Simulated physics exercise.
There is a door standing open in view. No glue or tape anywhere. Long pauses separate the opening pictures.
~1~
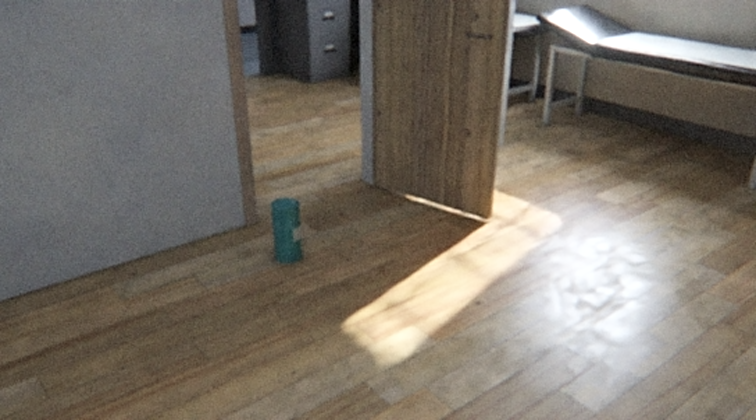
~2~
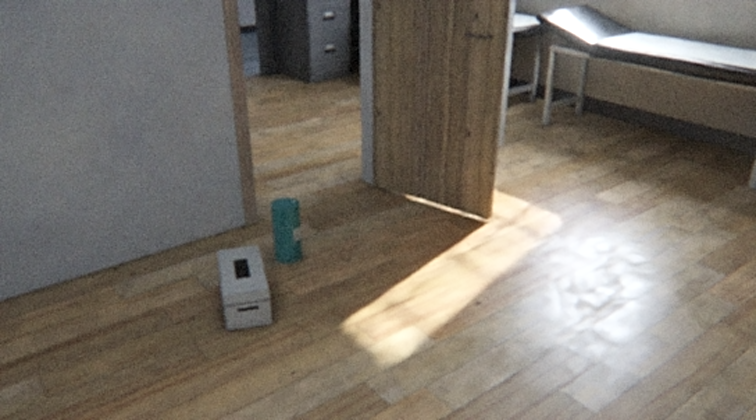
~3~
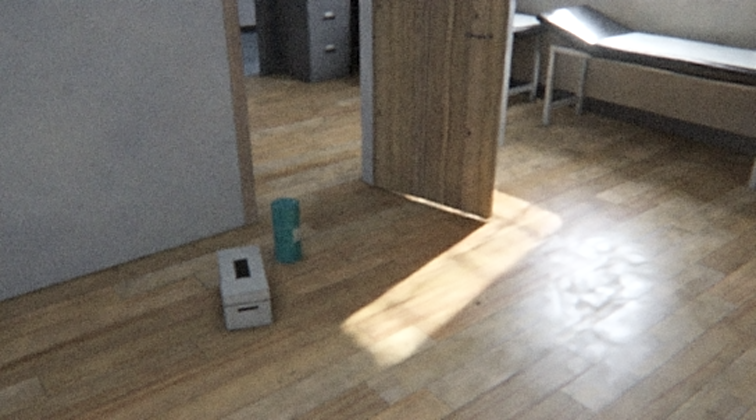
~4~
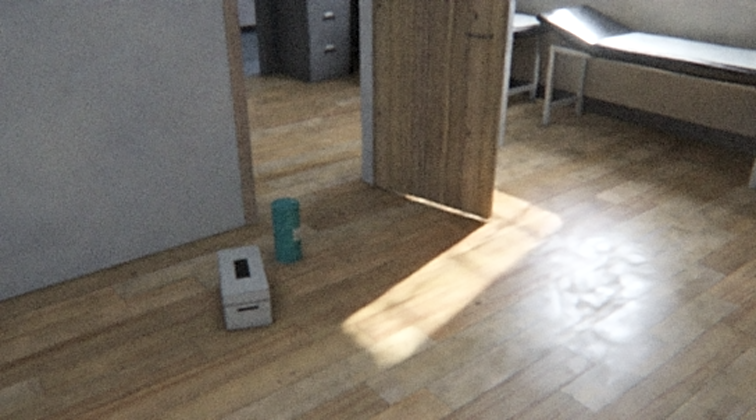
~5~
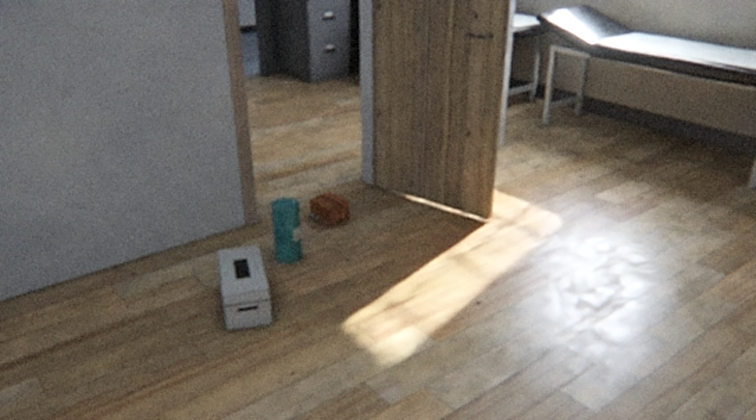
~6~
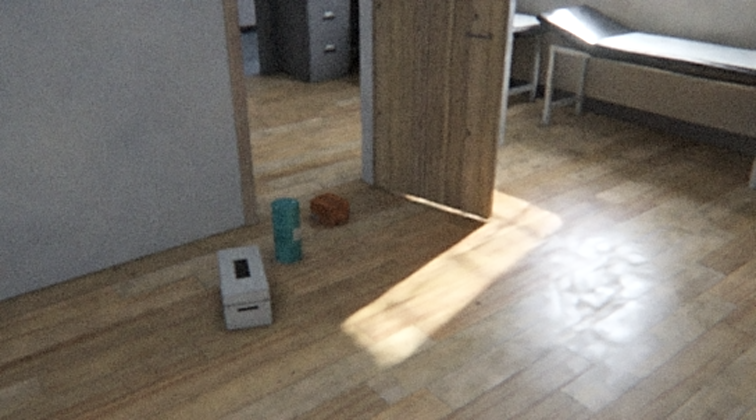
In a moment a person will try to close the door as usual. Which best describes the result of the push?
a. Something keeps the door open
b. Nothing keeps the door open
Nothing keeps the door open.
Then, 0.90 s later than the last frame, open by 68°.
Then, 1.50 s later than the last frame, open by 29°; orange box moved a little near (319, 208).
Then, 1.90 s later than the last frame, open by 3°; orange box moved well along near (288, 198).
When it is over, open by 0°; moved from the start, orange box; the other 2 as before. End places, in pixels of the last picture, orange box near (281, 194).
